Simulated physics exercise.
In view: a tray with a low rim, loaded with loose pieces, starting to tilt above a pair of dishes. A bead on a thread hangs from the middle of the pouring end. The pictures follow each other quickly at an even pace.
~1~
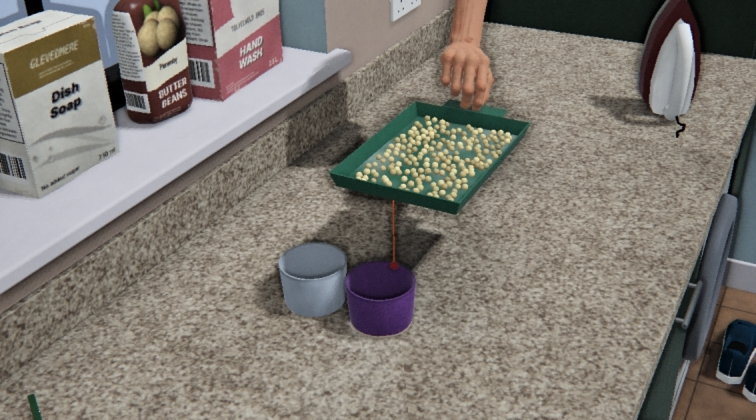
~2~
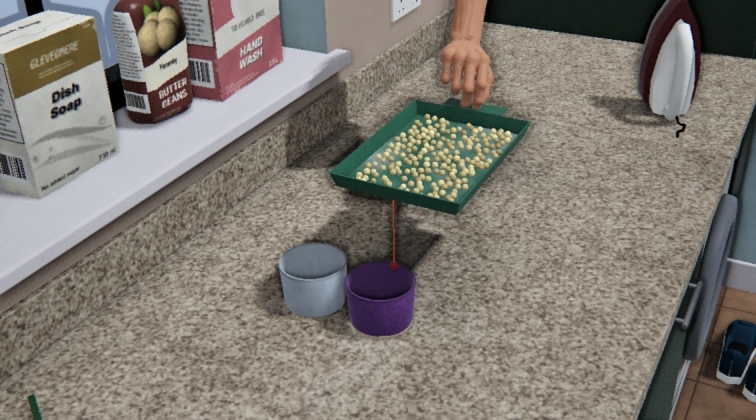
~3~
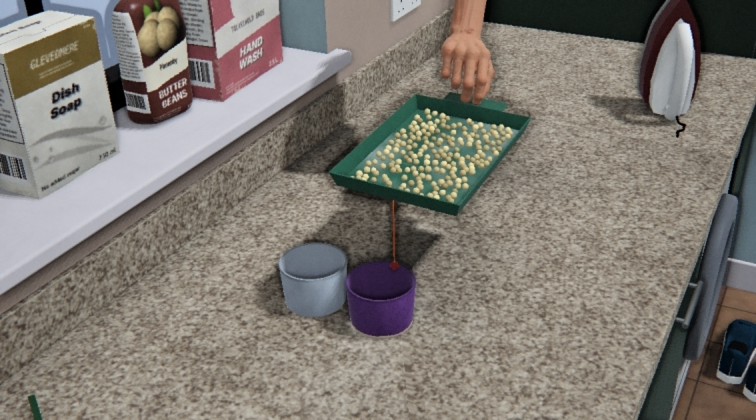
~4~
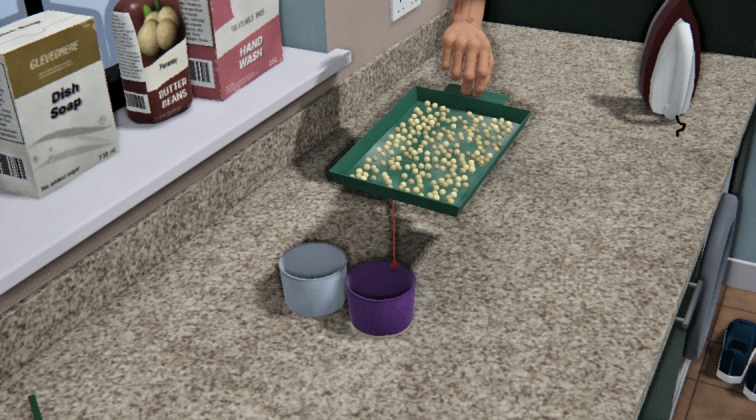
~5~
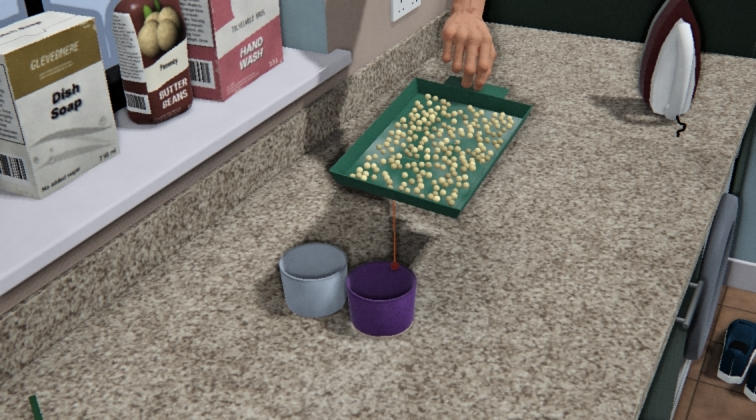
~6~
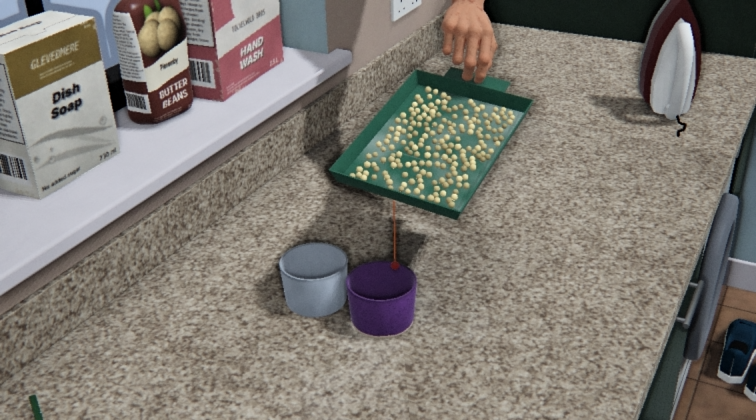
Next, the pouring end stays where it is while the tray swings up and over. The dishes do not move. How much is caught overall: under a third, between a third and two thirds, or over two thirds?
Together they catch under a third.
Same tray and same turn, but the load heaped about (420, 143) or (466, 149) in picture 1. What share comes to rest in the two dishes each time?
Roughly 0 per cent, and 0 per cent.
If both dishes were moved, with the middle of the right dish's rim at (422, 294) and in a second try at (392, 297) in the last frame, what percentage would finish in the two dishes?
First some 60, then 10 per cent.
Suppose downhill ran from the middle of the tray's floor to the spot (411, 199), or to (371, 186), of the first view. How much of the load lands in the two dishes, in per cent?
About 20 and 80 per cent.
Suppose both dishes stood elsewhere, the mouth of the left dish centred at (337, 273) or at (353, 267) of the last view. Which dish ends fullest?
In turn: The dish on the right; the right one.
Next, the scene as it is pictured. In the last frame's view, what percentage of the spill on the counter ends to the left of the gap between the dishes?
Close to 0 per cent.
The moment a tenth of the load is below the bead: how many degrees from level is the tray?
At some 75 degrees.
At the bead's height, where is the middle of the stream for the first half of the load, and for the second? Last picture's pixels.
Around (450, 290) and then (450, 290).
Soon after the last picture, tray tipped steeply; nearly all on the tray; a stray few in the air.
A little later, tray tipped right over; about a quarter on the tray; about two thirds outside both; about a quarter in the air.
Later still, tray tipped past a quarter turn; a stray few in the right dish; nearly all outside both.
At rest, tray tipped past a quarter turn; a stray few in the right dish; none in the left dish; nearly all outside both.
